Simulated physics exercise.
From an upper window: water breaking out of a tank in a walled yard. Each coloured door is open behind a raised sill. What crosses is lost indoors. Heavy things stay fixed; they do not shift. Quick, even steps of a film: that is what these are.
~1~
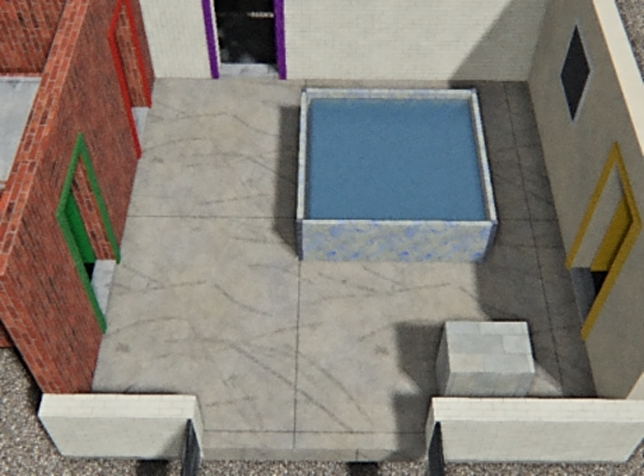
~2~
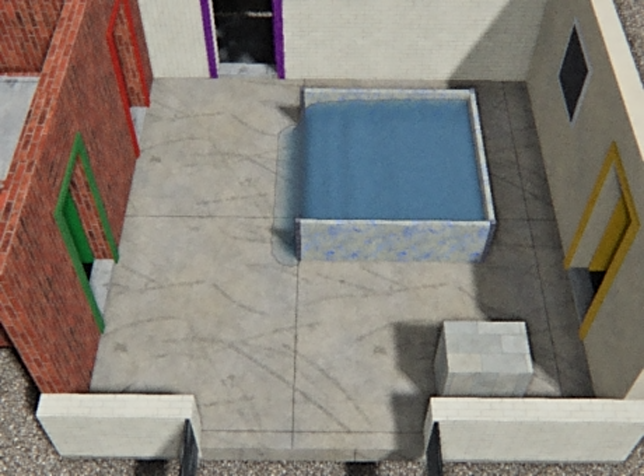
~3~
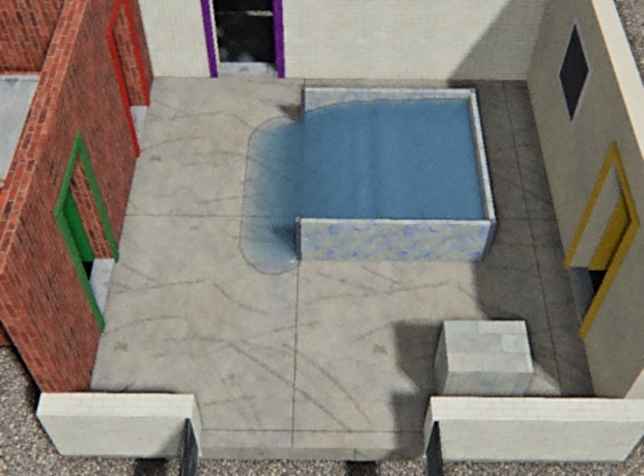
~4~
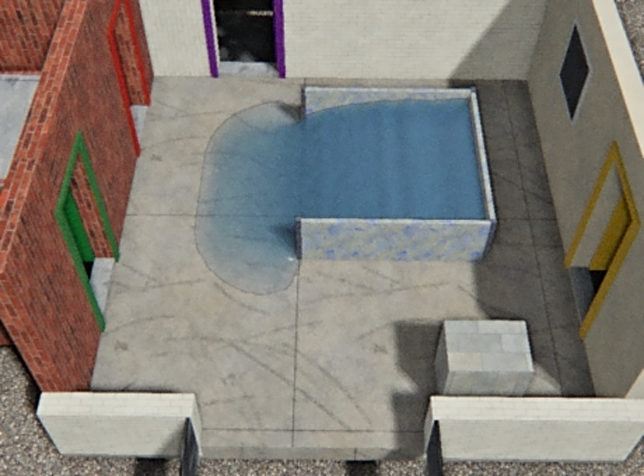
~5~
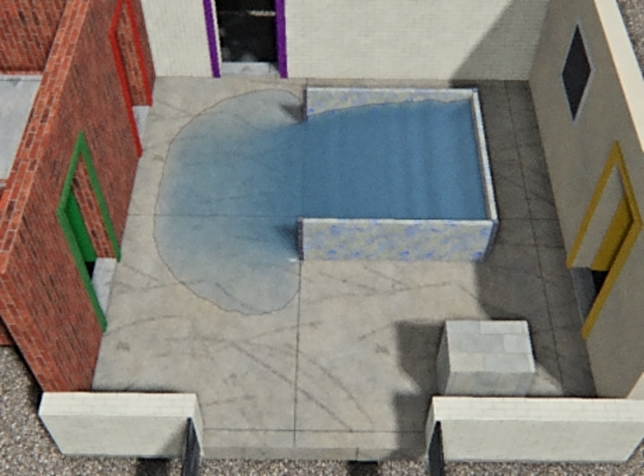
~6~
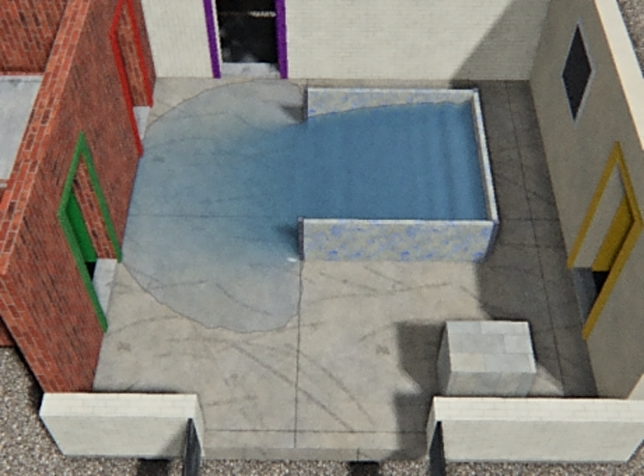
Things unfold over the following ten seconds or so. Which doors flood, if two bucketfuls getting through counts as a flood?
The purple door floods; the yellow door floods; the green door floods; the red door floods.
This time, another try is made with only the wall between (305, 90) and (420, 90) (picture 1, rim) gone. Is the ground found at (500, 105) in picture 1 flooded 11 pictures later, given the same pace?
Answer: Under water.
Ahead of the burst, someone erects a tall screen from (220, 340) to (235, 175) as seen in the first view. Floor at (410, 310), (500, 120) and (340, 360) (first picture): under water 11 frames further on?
In order: Untouched, untouched, soaked.
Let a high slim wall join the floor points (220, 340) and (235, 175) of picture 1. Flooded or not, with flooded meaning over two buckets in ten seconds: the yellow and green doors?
The yellow door falls short, the green door falls short.
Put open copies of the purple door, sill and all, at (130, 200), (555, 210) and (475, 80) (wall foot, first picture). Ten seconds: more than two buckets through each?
Each in turn, the new doors: Breaks the limit, remains within bounds, remains within bounds.
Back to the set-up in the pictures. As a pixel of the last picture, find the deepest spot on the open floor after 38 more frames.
It will be deepest around (518, 101).
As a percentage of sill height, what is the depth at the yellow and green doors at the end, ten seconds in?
Respectively about 130 and 60 per cent.
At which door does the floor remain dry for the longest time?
It's the yellow one.
A moment on, water covers 40 % of the floor; the purple door wet at the sill, nothing in, the yellow door not reached, the green door under two buckets in, the red door over two buckets in.
Next, water covers 40 % of the floor; the purple door wet at the sill, nothing in, the yellow door not reached, the green door over two buckets in, the red door far over two buckets in.
Then, water covers 60 % of the floor; the purple door under two buckets in, the yellow door not reached, the green door far over two buckets in, the red door far over two buckets in.
Later, water covers 95 % of the floor; the purple door over two buckets in, the yellow door wet at the sill, nothing in, the green door far over two buckets in, the red door far over two buckets in.
In the end, water covers 100 % of the floor; the purple door over two buckets in, the yellow door over two buckets in, the green door far over two buckets in, the red door far over two buckets in.
